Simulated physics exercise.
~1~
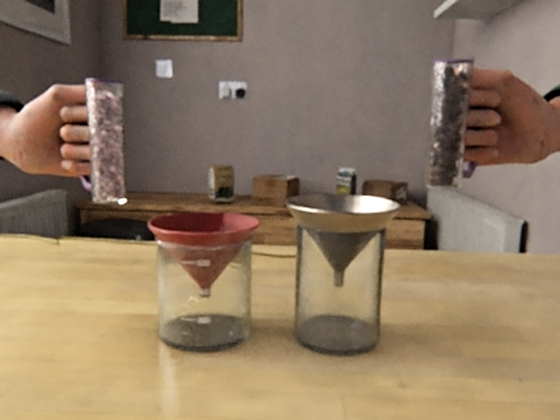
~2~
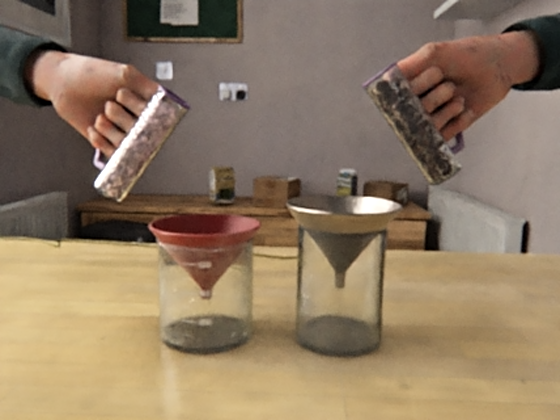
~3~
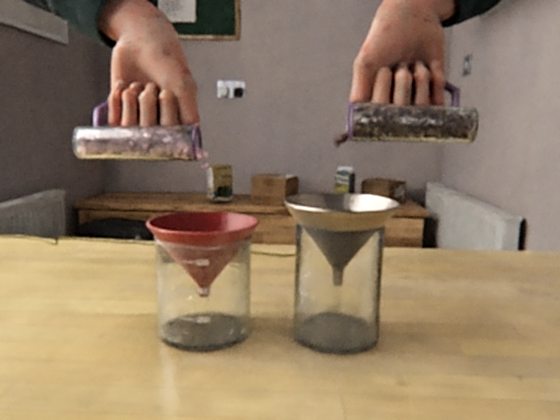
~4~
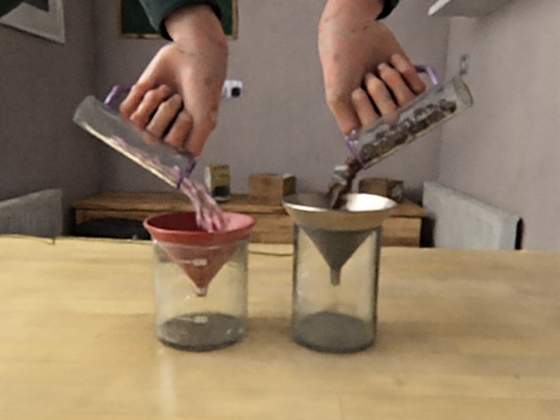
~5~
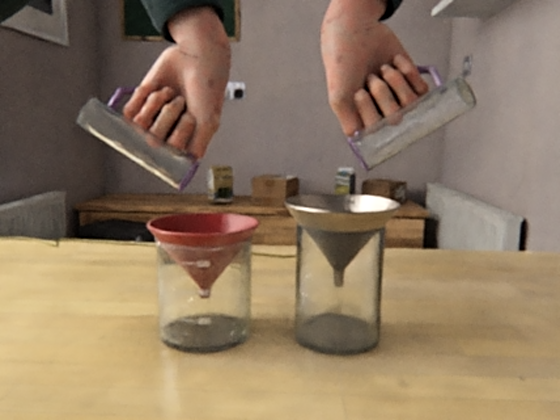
Two hands tipped clear cups over a red funnel and a metal one, pouring loose pinkish bits into the left and dark bits into the right. Both cups ended up empty, but nothing had dropped into the glass jars below.
